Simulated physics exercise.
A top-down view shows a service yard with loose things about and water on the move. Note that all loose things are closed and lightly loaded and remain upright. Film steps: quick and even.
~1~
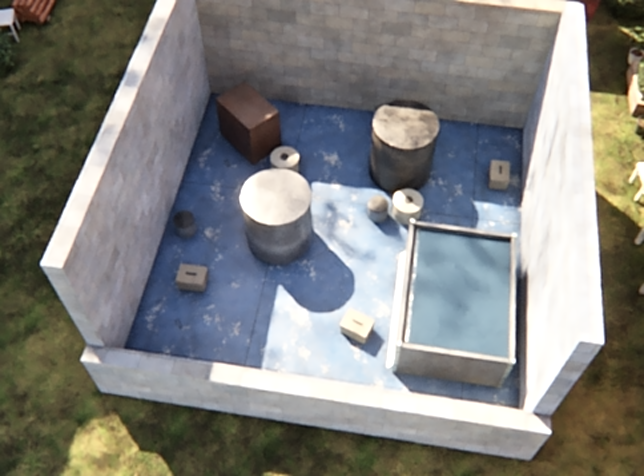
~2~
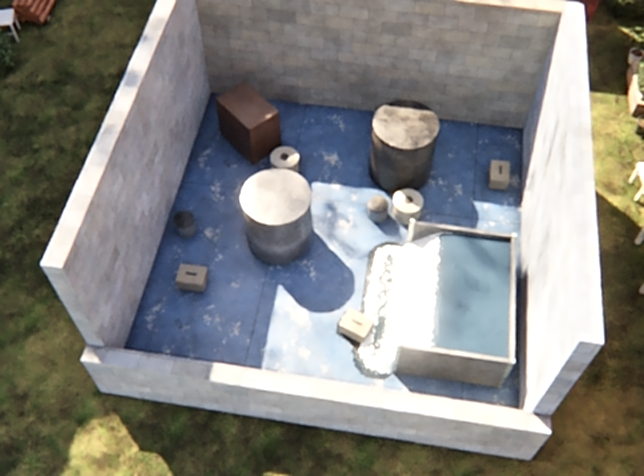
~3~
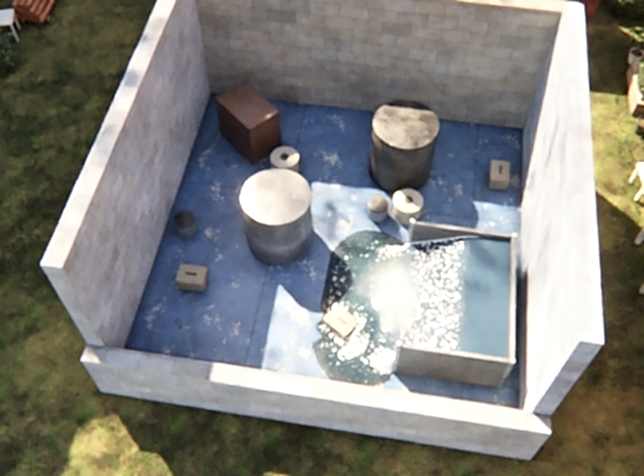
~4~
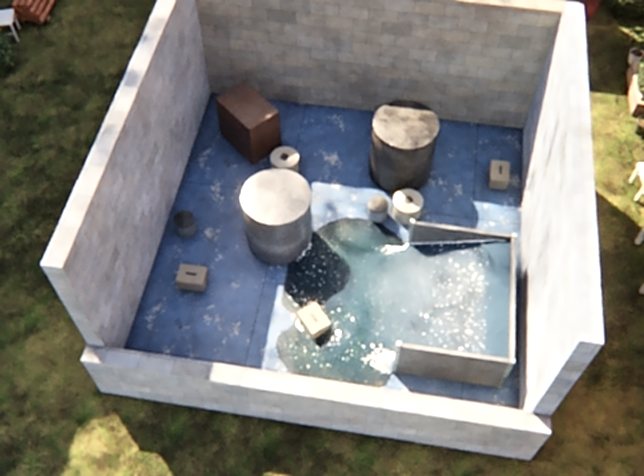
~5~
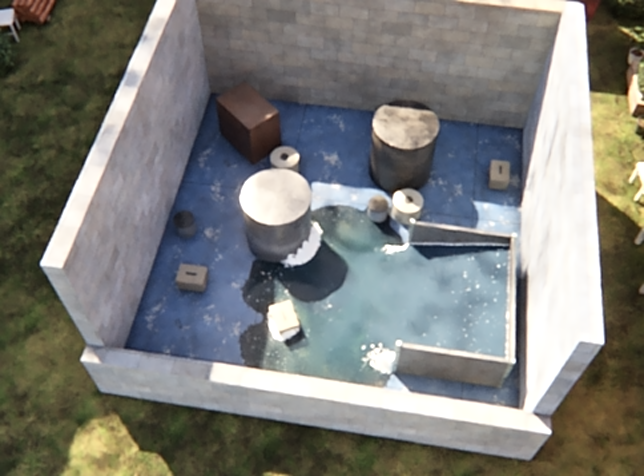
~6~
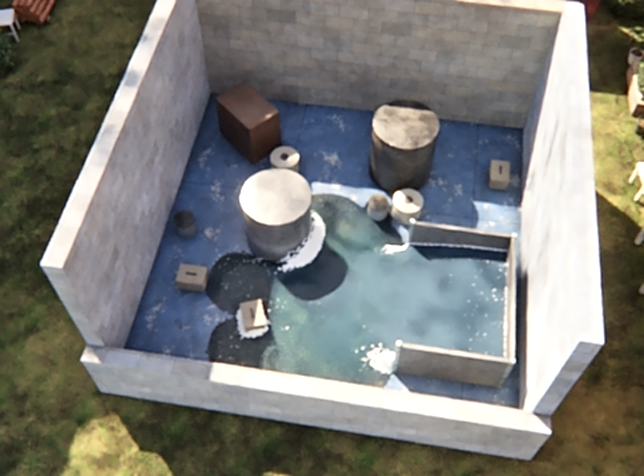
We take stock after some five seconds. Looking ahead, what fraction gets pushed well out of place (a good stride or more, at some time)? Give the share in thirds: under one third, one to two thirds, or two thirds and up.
One to two thirds.
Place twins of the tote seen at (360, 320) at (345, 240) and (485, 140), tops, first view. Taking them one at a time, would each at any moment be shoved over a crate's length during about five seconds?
In sequence: Travels that far, doesn't go far.
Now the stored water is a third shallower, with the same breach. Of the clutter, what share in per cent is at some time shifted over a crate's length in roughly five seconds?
Roughly 50 per cent of them.
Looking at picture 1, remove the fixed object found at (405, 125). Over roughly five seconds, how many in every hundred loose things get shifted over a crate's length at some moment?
I'd put it near 50 per cent of the things.
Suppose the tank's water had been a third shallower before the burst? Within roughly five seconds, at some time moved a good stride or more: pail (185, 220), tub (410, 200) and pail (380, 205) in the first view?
Respectively, gets that far, never gets that far, never gets that far.
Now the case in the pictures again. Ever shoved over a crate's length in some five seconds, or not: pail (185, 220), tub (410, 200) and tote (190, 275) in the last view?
Entry one gets that far, entry two never gets that far, entry three gets that far.
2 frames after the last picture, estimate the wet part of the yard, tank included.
45 %.
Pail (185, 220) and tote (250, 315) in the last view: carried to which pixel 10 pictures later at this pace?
They should be roughly at (214, 178) and (135, 322).
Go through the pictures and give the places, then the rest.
In the first frame, a tote at (358, 322), on the bottom; a pail at (379, 204) rests on the ground; 0 of 8 have shifted.
In the second frame, a tote at (357, 322) rests on the ground; a pail at (379, 204), on the bottom; 0 of 8 have shifted.
In the third frame, a tote at (342, 320), on the bottom, close to its start; a pail at (379, 204), on the bottom; 1 of 8 have shifted.
In the fourth frame, a tote at (314, 318) rests on the ground, a stride from its start; a pail at (379, 204) rests on the ground; 1 of 8 have shifted.
In the fifth frame, a tote at (284, 316), on the bottom, a stride from its start; a pail at (379, 204) rests on the ground; 1 of 8 have shifted.
In the sixth frame, a tote at (252, 313) rests on the ground, a stride from its start; a pail at (379, 202) rests on the ground, close to its start; 1 of 8 have shifted.
A moment on, 1 of 8 are well off their spots; 0 afloat.
Next, 2 of 8 are well off their spots; 3 afloat.
Later, 4 of 8 are well off their spots; 4 afloat.
In the end, 4 of 8 are well off their spots, and 4 have been at some point; 5 afloat.
